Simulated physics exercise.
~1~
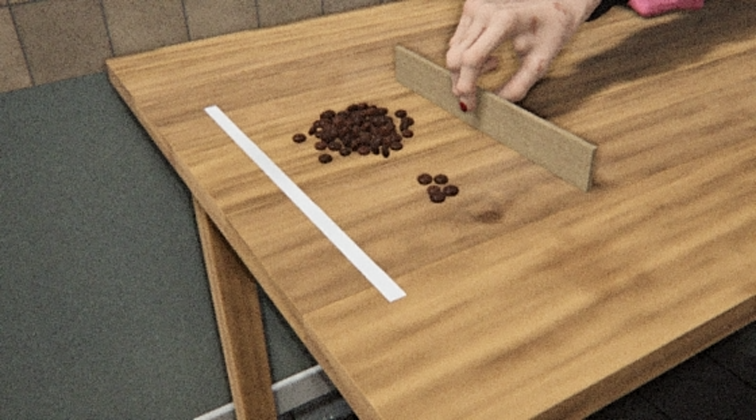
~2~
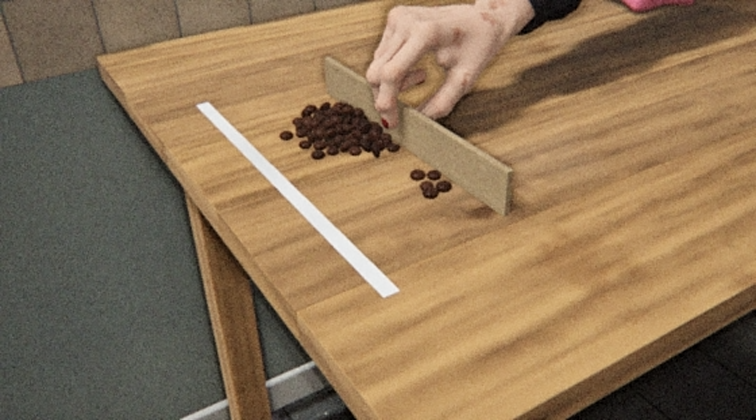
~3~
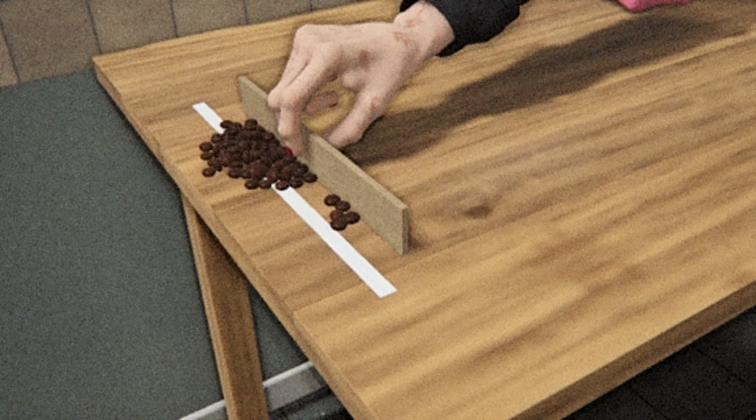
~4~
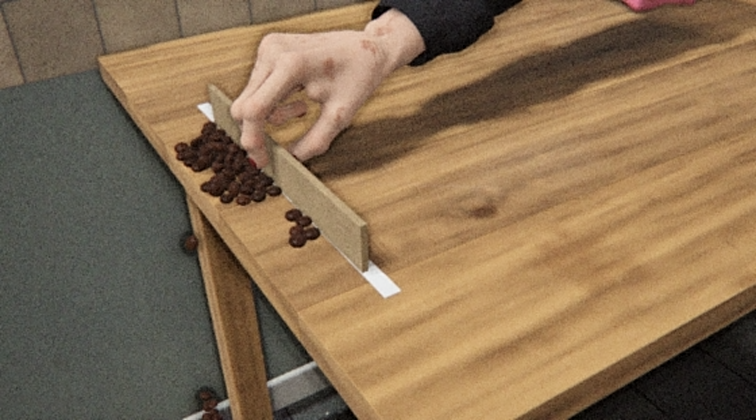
A hand holding an upright strip of card slides it leftward across a wooden table toward a line of white tape. Ahead of it lie a large heap of dark brown beans and, nearer the viewer, a small cluster of them. The card reaches the heap first, then gathers up the little cluster too, pushing both batches along and over the tape. It comes to a stop at the white line. The small cluster stays whole on the tabletop, while the larger, farther heap spreads to the edge and some of its beans drop toward the floor.
